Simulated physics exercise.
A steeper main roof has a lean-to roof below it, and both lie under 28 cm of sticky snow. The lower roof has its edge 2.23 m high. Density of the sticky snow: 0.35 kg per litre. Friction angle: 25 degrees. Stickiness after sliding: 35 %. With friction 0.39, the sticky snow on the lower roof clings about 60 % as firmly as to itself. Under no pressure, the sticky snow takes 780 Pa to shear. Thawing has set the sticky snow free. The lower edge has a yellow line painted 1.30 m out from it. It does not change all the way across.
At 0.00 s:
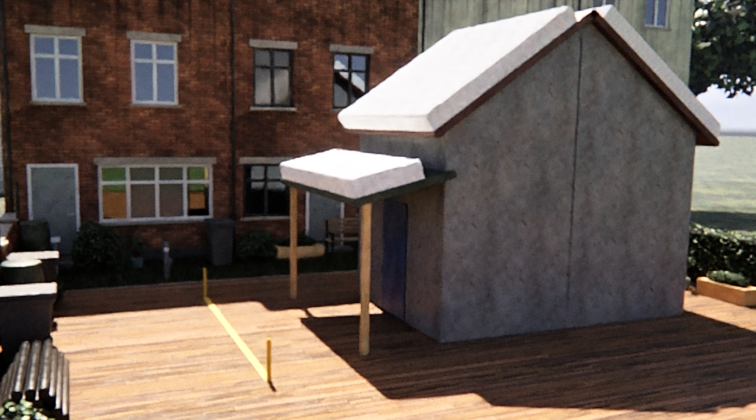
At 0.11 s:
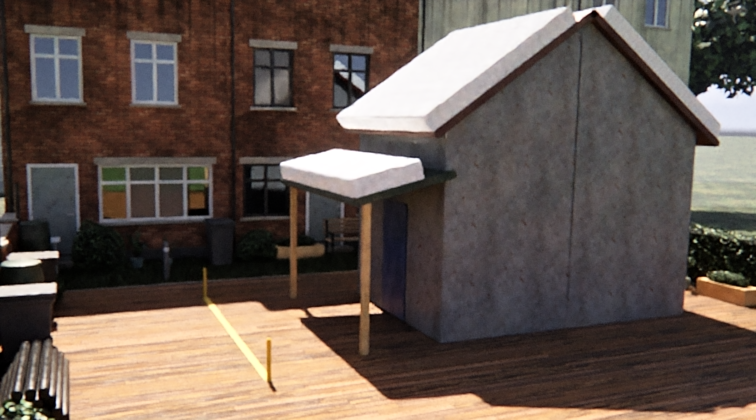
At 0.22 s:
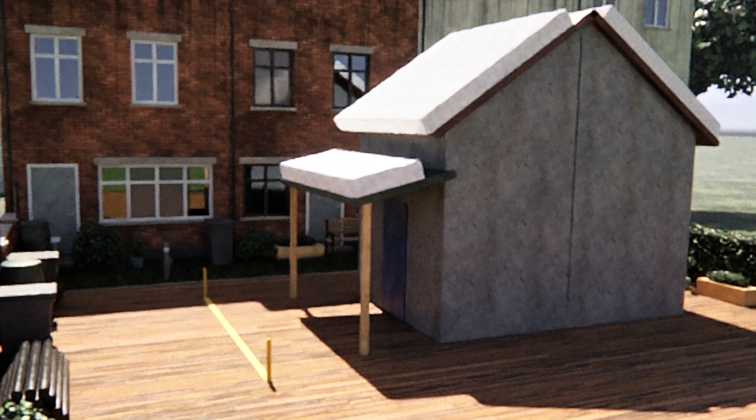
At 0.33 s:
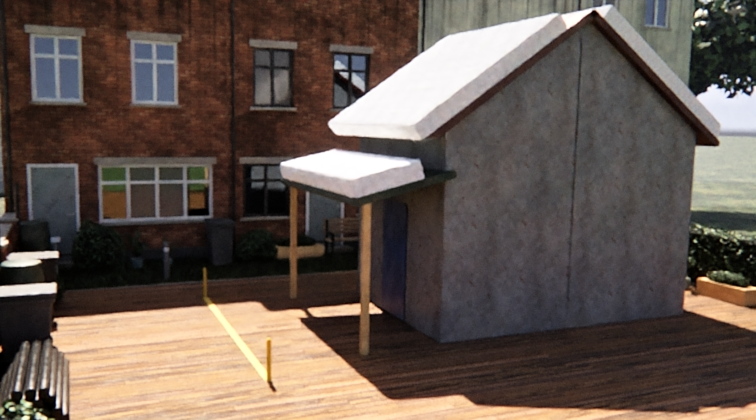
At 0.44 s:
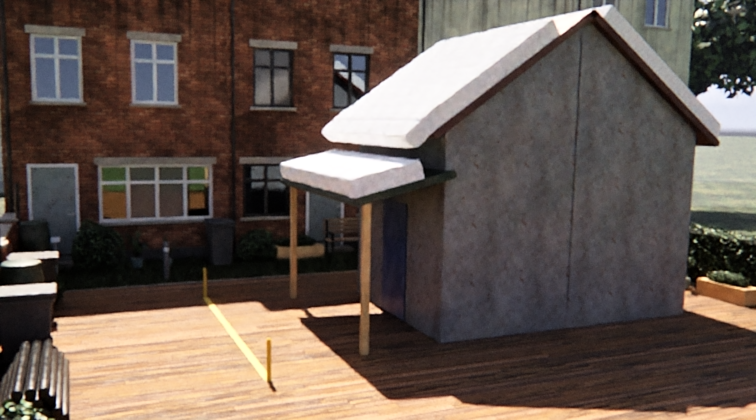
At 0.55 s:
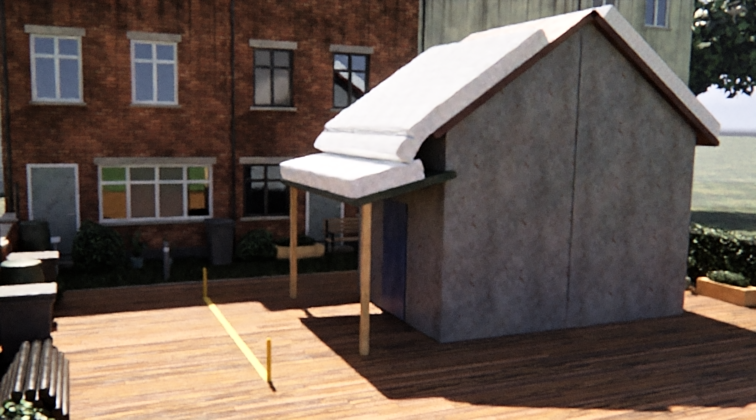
A thick white slab of snow slides down the shed's main roof onto the snow-covered porch roof.
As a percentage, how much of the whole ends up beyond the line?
Roughly 47 %.
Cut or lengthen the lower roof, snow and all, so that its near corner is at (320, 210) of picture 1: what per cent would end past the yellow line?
30 %.
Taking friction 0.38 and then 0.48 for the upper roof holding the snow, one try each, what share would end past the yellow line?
I'd say 20 %, followed by 6 %.
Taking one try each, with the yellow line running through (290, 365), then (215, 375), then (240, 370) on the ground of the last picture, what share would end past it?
Roughly 60 %, then 30 %, then 35 %.
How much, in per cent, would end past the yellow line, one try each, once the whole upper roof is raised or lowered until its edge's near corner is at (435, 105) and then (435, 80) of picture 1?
60 per cent, then 50 per cent.
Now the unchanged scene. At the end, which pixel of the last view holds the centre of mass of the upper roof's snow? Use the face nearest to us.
Approximately at pixel (240, 349).
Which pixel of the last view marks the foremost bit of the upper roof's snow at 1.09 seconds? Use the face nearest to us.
Look roughly at (319, 188).
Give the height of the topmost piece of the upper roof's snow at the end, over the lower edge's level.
Roughly 0.4 m.
After 1.09 s, none is below the lower edge and 0 % is past the line.
After 1.73 s, 56 % is below the lower edge and 18 % is past the line.
After 2.36 s, 77 % is below the lower edge and 46 % is past the line.
After 3.00 s, 82 % is below the lower edge and 47 % is past the line.
After 3.50 s, 82 % is below the lower edge and 47 % is past the line.
